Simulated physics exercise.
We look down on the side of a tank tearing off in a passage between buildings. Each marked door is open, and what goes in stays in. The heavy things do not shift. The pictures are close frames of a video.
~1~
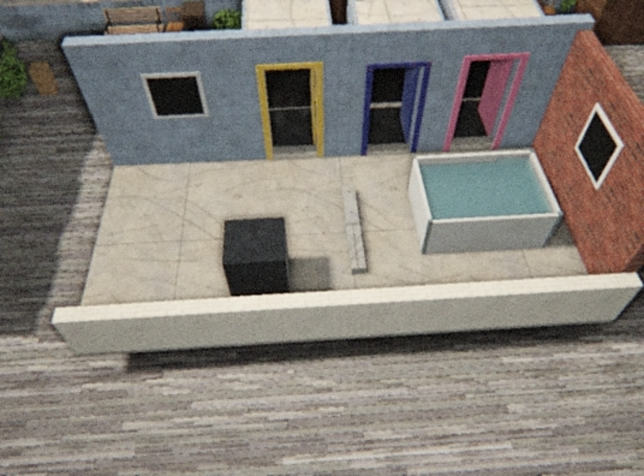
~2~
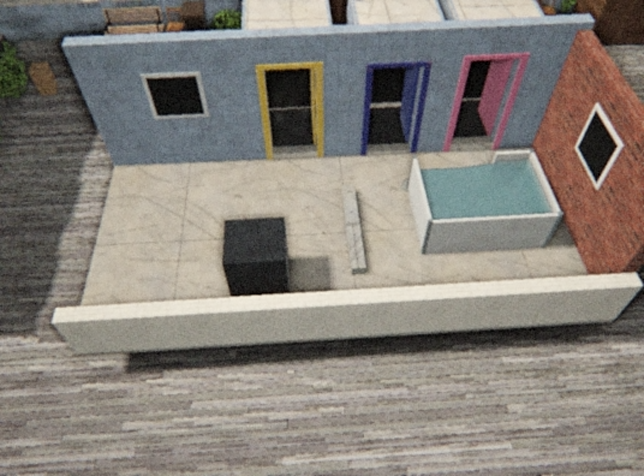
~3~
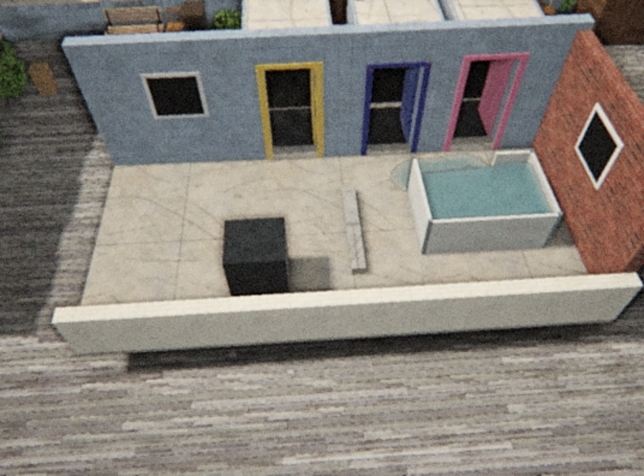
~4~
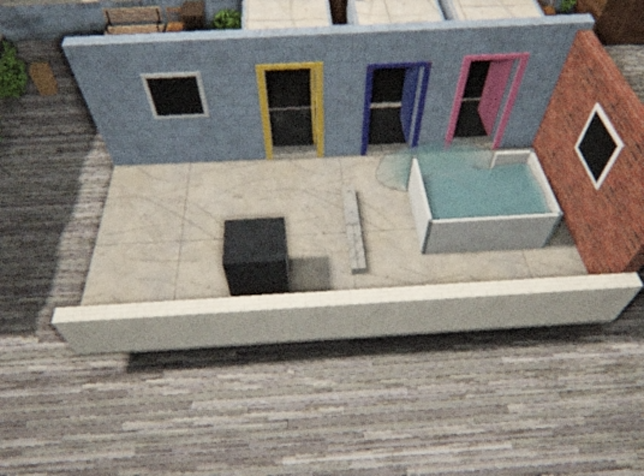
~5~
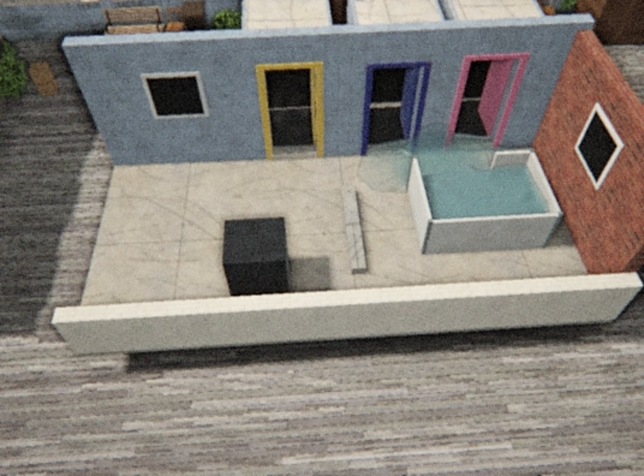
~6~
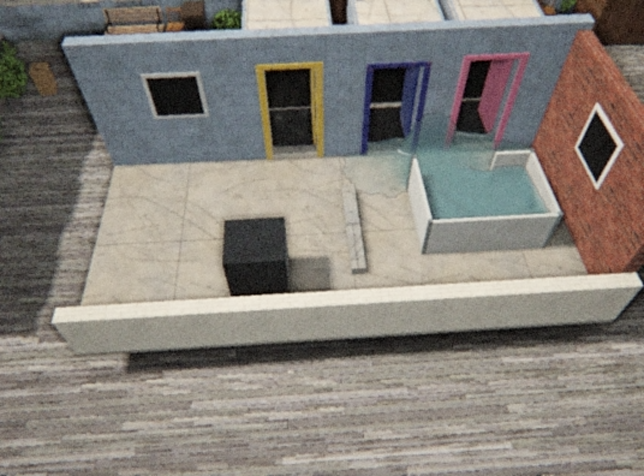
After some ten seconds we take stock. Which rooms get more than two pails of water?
One by one: The pink door floods; the yellow door holds within the limit; the blue door floods.
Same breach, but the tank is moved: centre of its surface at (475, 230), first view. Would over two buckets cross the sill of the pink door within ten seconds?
One by one: Pink door lets more in.
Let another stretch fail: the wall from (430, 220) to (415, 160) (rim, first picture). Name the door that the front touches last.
I say the pink-painted one.
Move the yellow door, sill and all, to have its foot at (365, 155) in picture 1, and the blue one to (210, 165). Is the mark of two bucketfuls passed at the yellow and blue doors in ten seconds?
My reading: Yellow door lets more in; blue door takes less.
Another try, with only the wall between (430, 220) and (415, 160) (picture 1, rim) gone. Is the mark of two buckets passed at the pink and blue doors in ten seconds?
Then: The pink door stays under, the blue door floods.
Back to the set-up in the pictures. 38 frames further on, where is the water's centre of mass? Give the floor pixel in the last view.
I would point to (416, 219).
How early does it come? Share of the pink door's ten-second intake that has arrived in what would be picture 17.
Roughly 80 per cent.
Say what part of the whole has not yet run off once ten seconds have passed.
I make it 54 per cent.
A moment on, water covers 15 % of the floor; the pink door far over two buckets in, the yellow door wet at the sill, nothing in, the blue door far over two buckets in.
Next, water covers 35 % of the floor; the pink door far over two buckets in, the yellow door wet at the sill, nothing in, the blue door far over two buckets in.
Then, water covers 65 % of the floor; the pink door far over two buckets in, the yellow door wet at the sill, nothing in, the blue door far over two buckets in.
Later, water covers 90 % of the floor; the pink door far over two buckets in, the yellow door wet at the sill, nothing in, the blue door far over two buckets in.
In the end, water covers 95 % of the floor; the pink door far over two buckets in, the yellow door wet at the sill, nothing in, the blue door far over two buckets in.
